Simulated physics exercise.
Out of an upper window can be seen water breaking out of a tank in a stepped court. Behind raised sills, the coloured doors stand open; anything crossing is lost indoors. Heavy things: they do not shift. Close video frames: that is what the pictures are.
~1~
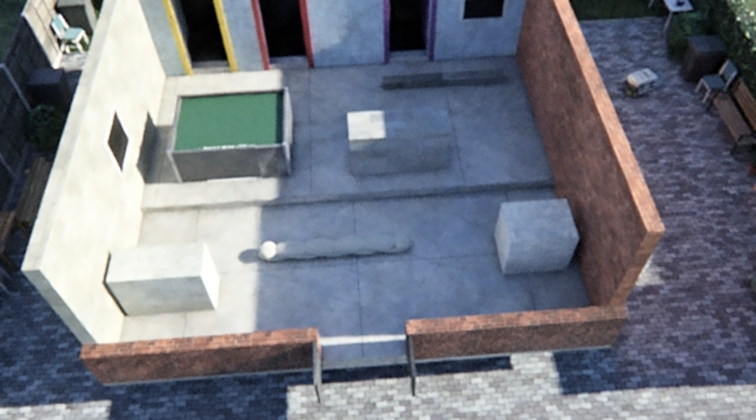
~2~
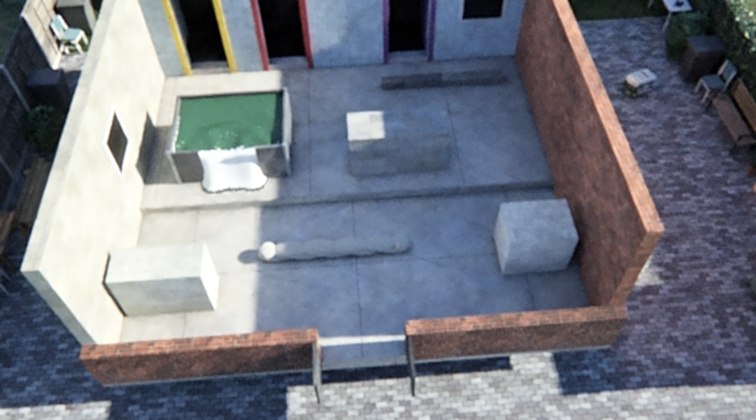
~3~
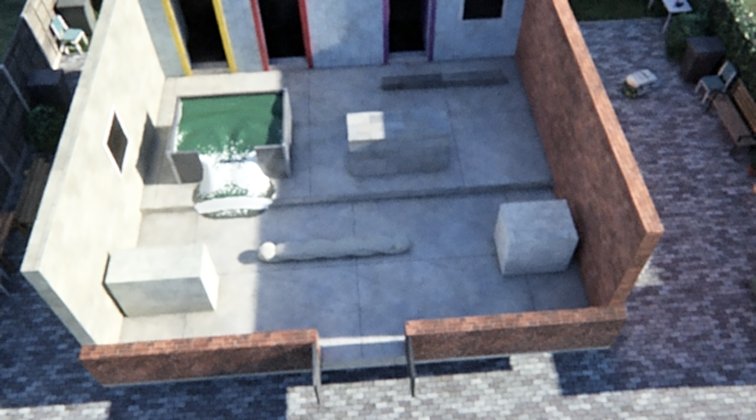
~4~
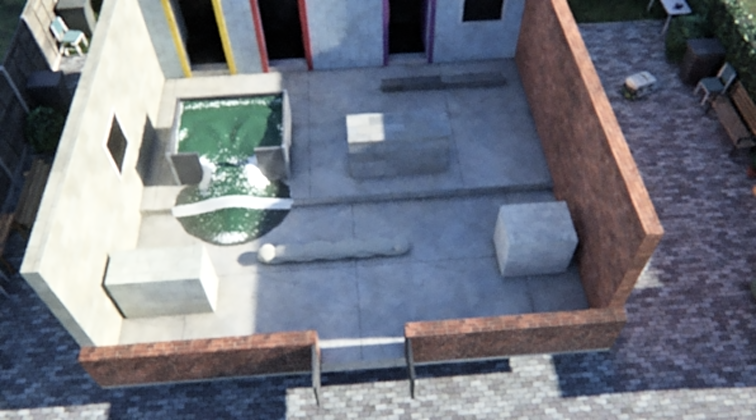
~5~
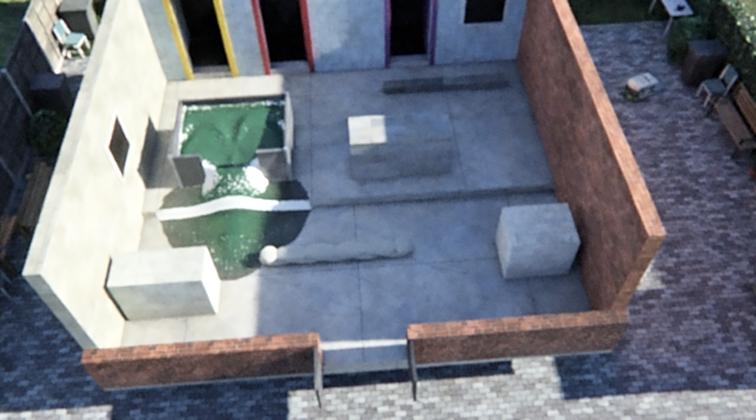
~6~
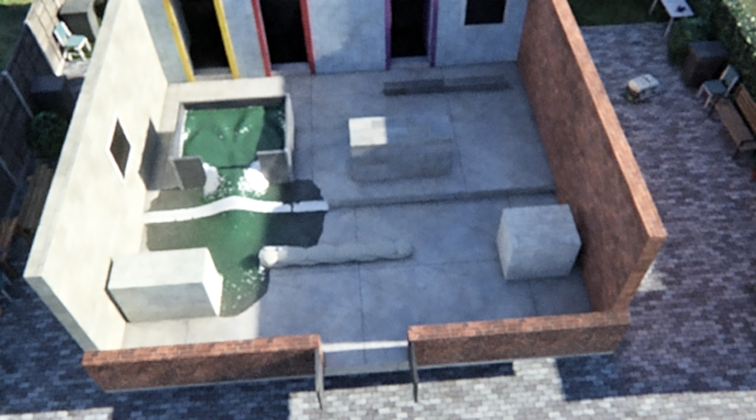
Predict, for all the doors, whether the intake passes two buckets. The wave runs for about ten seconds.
The yellow door keeps to the limit; the purple door keeps to the limit; the red door keeps to the limit.
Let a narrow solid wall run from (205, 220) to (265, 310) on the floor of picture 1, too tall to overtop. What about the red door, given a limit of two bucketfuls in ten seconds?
Red: Falls short.
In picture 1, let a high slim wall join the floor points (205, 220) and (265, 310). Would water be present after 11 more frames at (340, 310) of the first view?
At that spot: Submerged.
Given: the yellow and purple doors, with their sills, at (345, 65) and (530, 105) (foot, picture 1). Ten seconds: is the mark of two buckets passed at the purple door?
Looking at it, the purple one doesn't reach that level.
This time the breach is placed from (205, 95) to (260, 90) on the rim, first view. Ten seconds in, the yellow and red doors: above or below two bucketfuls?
One by one: The yellow one goes over, the red one goes over.
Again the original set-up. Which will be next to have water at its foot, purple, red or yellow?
I'd say the yellow door.
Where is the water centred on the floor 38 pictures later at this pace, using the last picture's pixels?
Centre of the water: Near (306, 249).
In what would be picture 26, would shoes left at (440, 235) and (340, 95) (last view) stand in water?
The first spot inundated, the second not yet wet.
A moment on, water covers 20 % of the floor; the yellow door not reached, the purple door not reached, the red door not reached.
Next, water covers 30 % of the floor; the yellow door not reached, the purple door not reached, the red door not reached.
Then, water covers 45 % of the floor; the yellow door not reached, the purple door not reached, the red door not reached.
Later, water covers 50 % of the floor; the yellow door wet at the sill, nothing in, the purple door not reached, the red door not reached.
In the end, water covers 50 % of the floor; the yellow door wet at the sill, nothing in, the purple door not reached, the red door not reached.
